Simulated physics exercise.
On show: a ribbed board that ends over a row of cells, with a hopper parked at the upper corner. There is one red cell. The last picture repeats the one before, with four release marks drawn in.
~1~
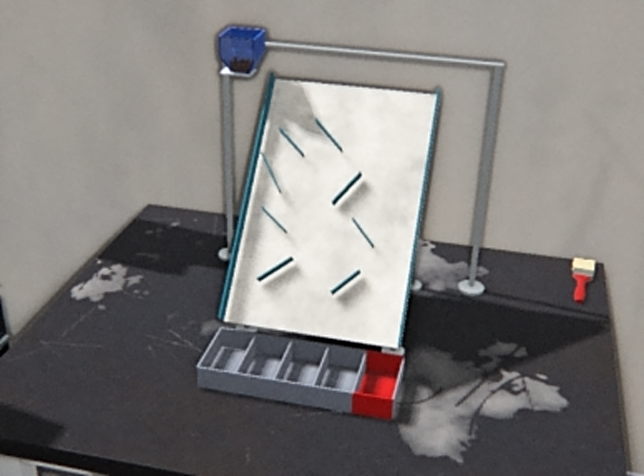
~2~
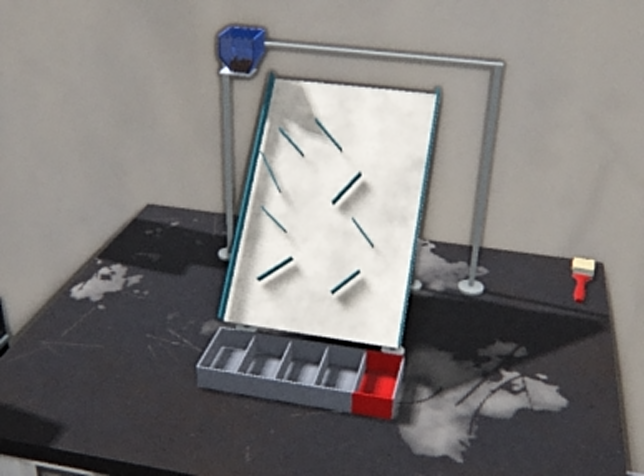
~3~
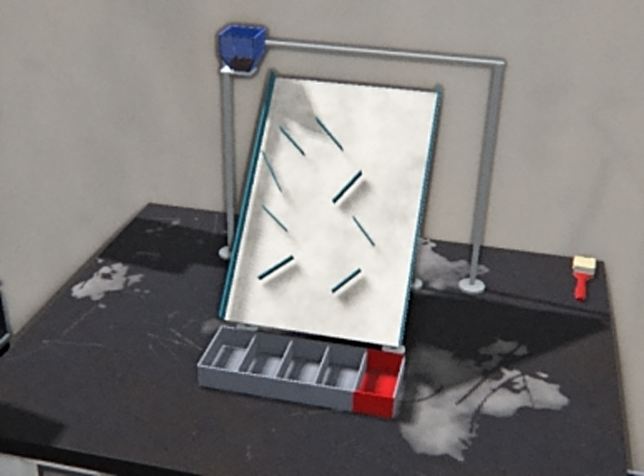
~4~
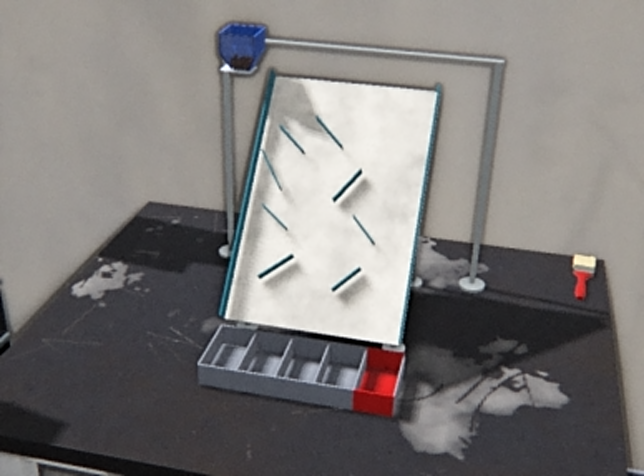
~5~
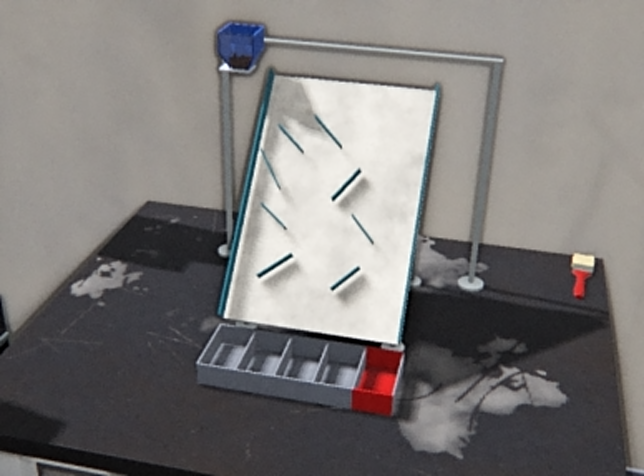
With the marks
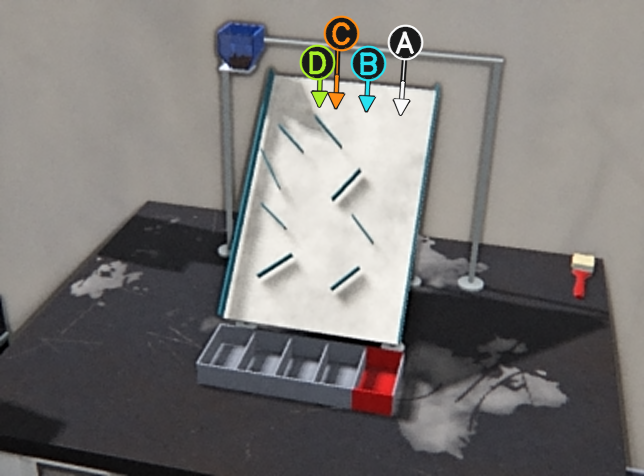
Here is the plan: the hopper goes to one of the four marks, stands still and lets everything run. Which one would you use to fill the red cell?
Go for A.
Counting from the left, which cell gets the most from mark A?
The fifth from the left.
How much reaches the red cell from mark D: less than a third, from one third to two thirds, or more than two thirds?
It is less than a third.
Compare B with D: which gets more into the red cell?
The answer is B.
On the marked copy, mark A meets the board at (400, 109); mark B meets the board at (366, 105); mark C meets the board at (335, 102); mark D meets the board at (319, 101).
For mark A, nearly all in the red cell, a small part in other cells.
For mark B, about a third in the red cell, about half in other cells.
For mark C, about a quarter in the red cell, most in other cells.
For mark D, a small part in the red cell, most in other cells, a small part outside the box.
